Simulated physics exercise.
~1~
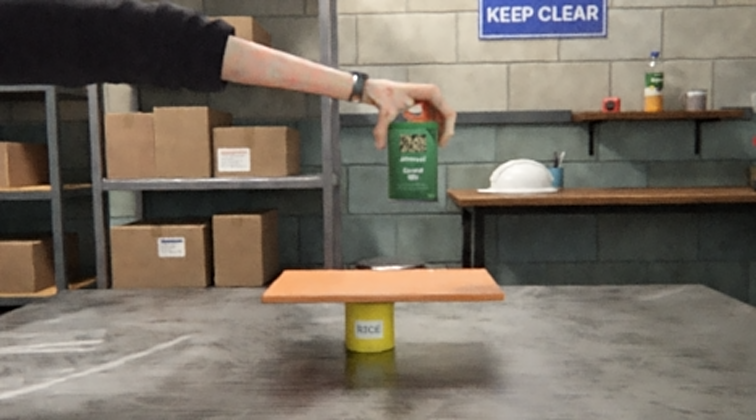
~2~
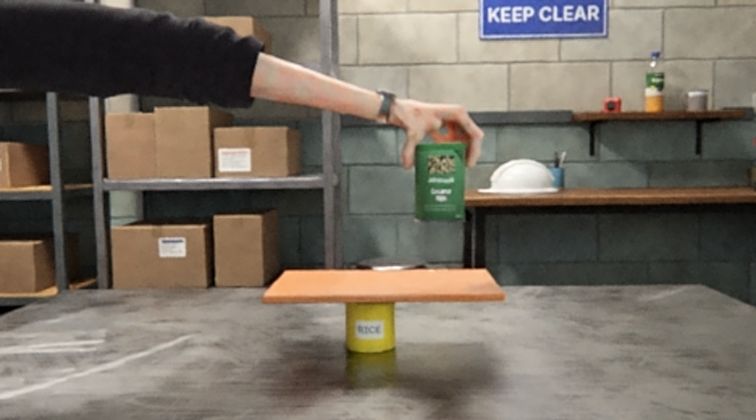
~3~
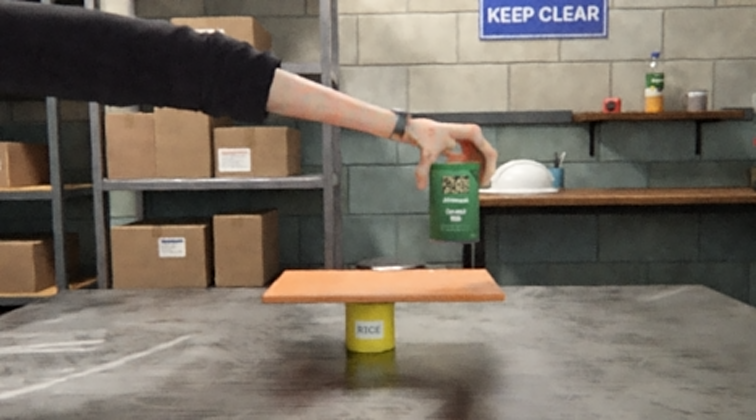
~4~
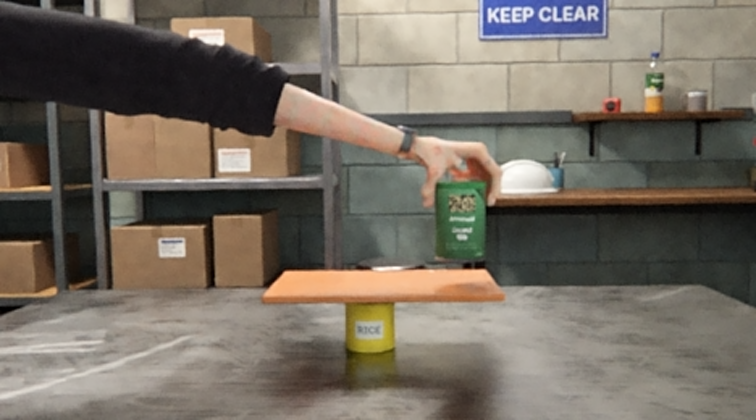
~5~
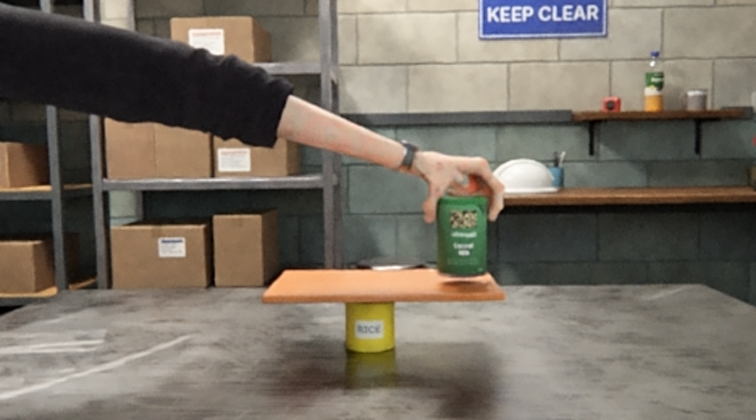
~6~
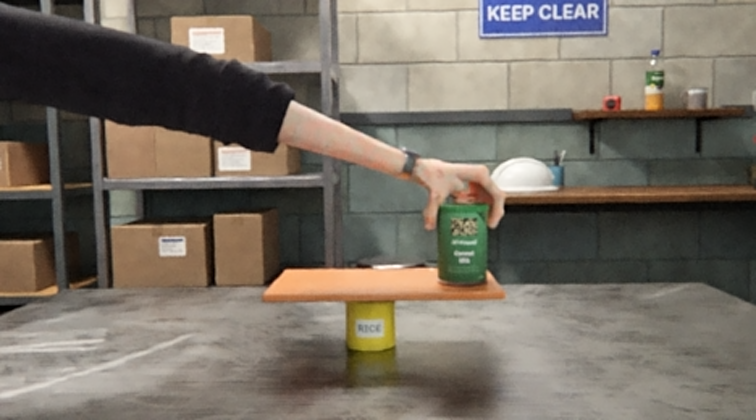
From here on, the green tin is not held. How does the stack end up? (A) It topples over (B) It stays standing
Answer: A.
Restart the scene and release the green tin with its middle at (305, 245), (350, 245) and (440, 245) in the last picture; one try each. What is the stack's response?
Try 1: Topples; try 2: Stands; try 3: Topples.
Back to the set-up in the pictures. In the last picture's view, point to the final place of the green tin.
It ends up close to (524, 315).
Then, 0.30 s on from there, green tin now fallen; orange lid turned 36° from how it was put.
Then, 0.40 s on from there, orange lid turned 36° from how it was put.
Then, 1.00 s on from there, orange lid turned 34° from how it was put.
In the end, fallen, green tin; left askew, orange lid; yellow jar unmoved. At the end, from the last picture's camera, green tin near (524, 315). The stack gives way.
